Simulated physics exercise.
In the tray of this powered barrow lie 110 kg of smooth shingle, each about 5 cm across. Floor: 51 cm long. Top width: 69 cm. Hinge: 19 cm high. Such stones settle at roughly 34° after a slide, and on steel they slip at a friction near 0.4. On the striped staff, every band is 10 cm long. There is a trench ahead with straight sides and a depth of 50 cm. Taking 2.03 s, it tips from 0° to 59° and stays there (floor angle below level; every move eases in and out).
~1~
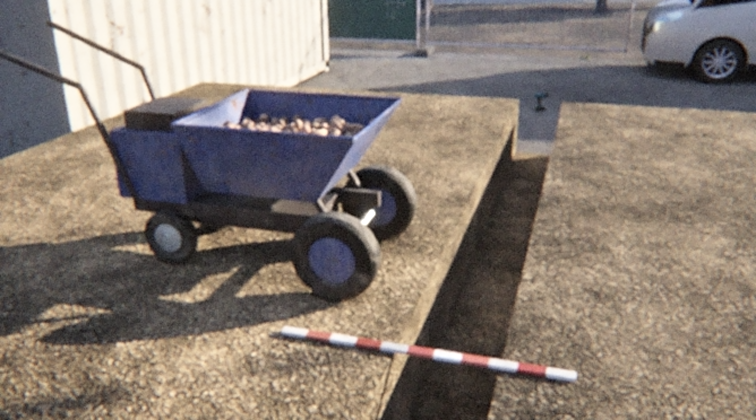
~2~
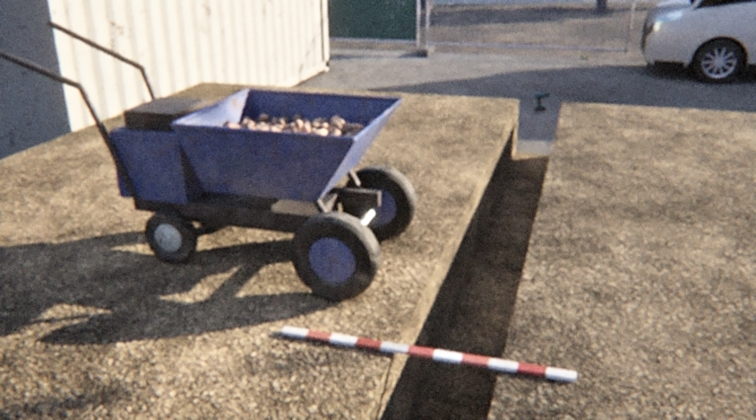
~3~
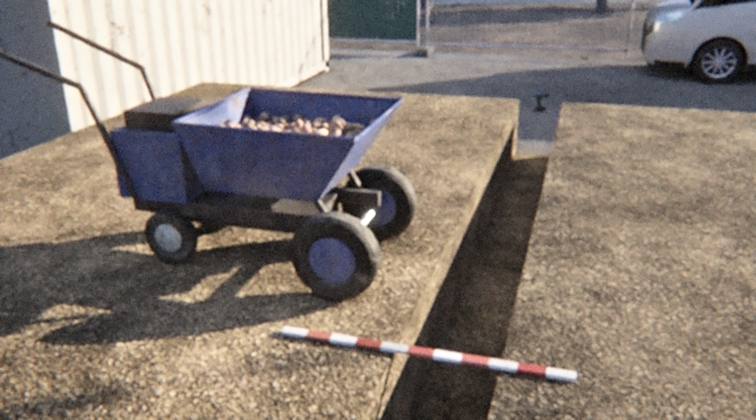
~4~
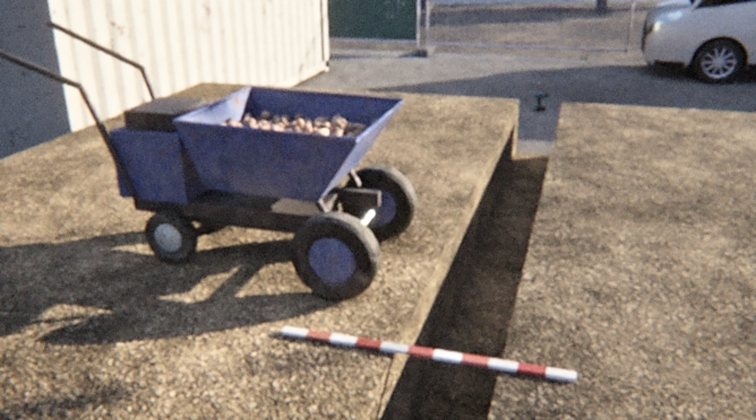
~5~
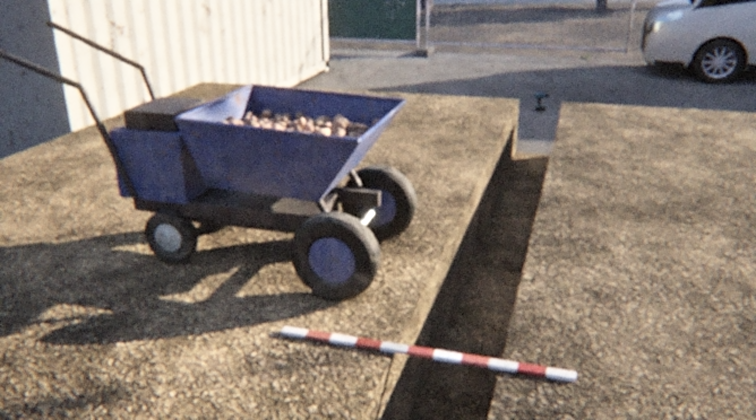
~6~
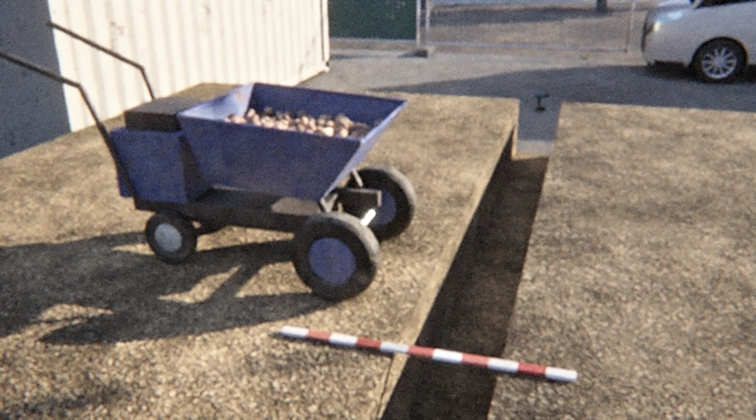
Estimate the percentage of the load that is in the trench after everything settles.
Roughly 52 per cent of the load.
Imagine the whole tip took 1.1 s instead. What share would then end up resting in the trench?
Then some 45 per cent would.
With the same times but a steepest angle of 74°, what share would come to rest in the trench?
I'd guess some 65 in a hundred.
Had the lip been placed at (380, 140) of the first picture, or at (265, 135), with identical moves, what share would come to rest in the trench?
That gives roughly 40 per cent and roughly 35 per cent.
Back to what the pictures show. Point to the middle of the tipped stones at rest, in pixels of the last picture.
About (488, 364).
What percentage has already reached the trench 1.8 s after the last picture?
Close to 20 per cent has got there by then.
Then, 1.2 s after the last picture the floor is at 50°, 100 % in the tray; the foremost stones are at (443, 186).
Then, 1.8 s after the last picture the floor is at 59°, 79 % in the tray, 18 % in the trench, 3 % past the trench; the foremost stones are at (548, 297).
Then, 2.2 s after the last picture the floor is at 59°, 62 % in the tray, 28 % in the trench, 9 % past the trench; the foremost stones are at (618, 296).
Then, 4.1 s after the last picture the floor is at 59°, 38 % in the tray, 52 % in the trench, 10 % past the trench; the foremost stones are at (674, 293).
